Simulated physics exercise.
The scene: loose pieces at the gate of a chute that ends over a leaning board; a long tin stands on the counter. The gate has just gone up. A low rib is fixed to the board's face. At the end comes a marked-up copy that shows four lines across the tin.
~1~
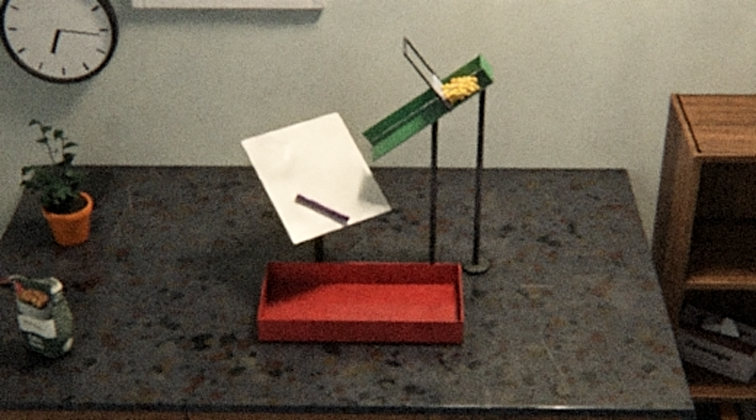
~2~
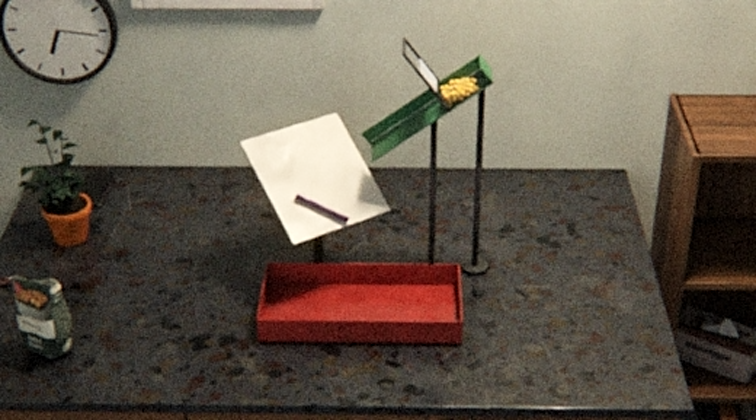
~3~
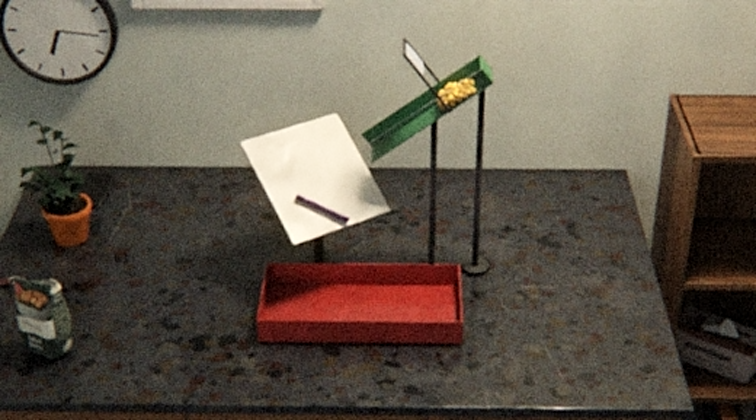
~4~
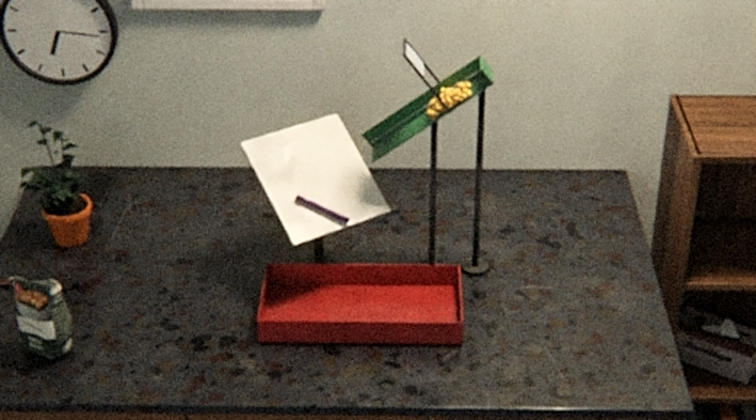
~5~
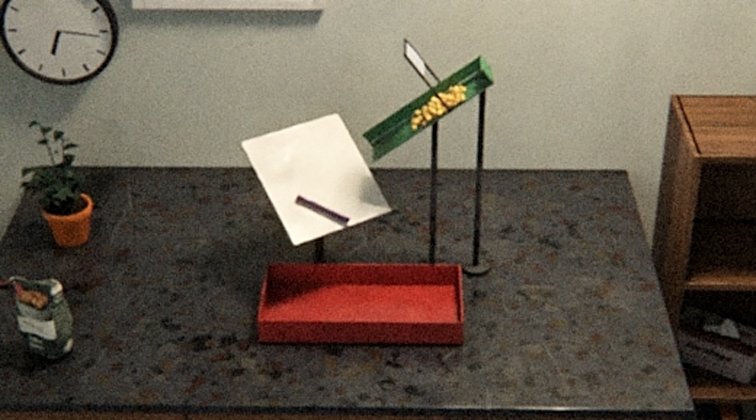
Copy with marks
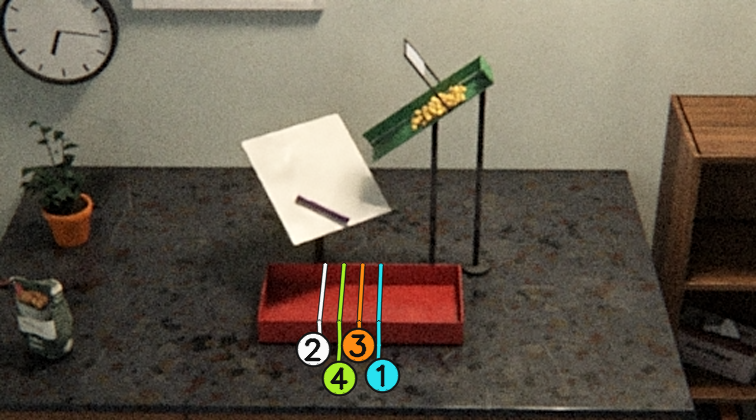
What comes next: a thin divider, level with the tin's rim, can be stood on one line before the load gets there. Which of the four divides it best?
Go for 1.
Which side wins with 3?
Right.
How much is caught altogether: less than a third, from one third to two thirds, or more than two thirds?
It is more than two thirds.
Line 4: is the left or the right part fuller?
The right side.
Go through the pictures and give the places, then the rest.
The first picture shows load behind the gate (457, 86), puffed corn balls; lip of the chute (373, 154), sloping fairly steeply.
The second picture shows middle of the board (316, 176), tilted fairly steeply; middle of its low edge (343, 226); of its high edge (289, 127).
The third picture shows front corners of the tin (258, 320) and (462, 322), empty; front of the load (441, 103).
The fourth picture shows middle of the load (447, 98); its front (431, 114), roughly a quarter of the way to the lip; rib from (298, 194) to (350, 219).
The fifth picture shows middle of the load (438, 103); its front (414, 120), roughly half of the way to the lip.
On the marked copy, line 1 crosses the front rim at (378, 321); line 2 crosses the front rim at (319, 321); line 3 crosses the front rim at (359, 321); line 4 crosses the front rim at (339, 321).
For line 1, of what is caught, roughly two thirds on the left of the divider, roughly a third on the right.
For line 2, of what is caught, just a few on the left of the divider, almost all on the right.
For line 3, of what is caught, about a tenth on the left of the divider, almost all on the right.
For line 4, of what is caught, about a tenth on the left of the divider, almost all on the right.
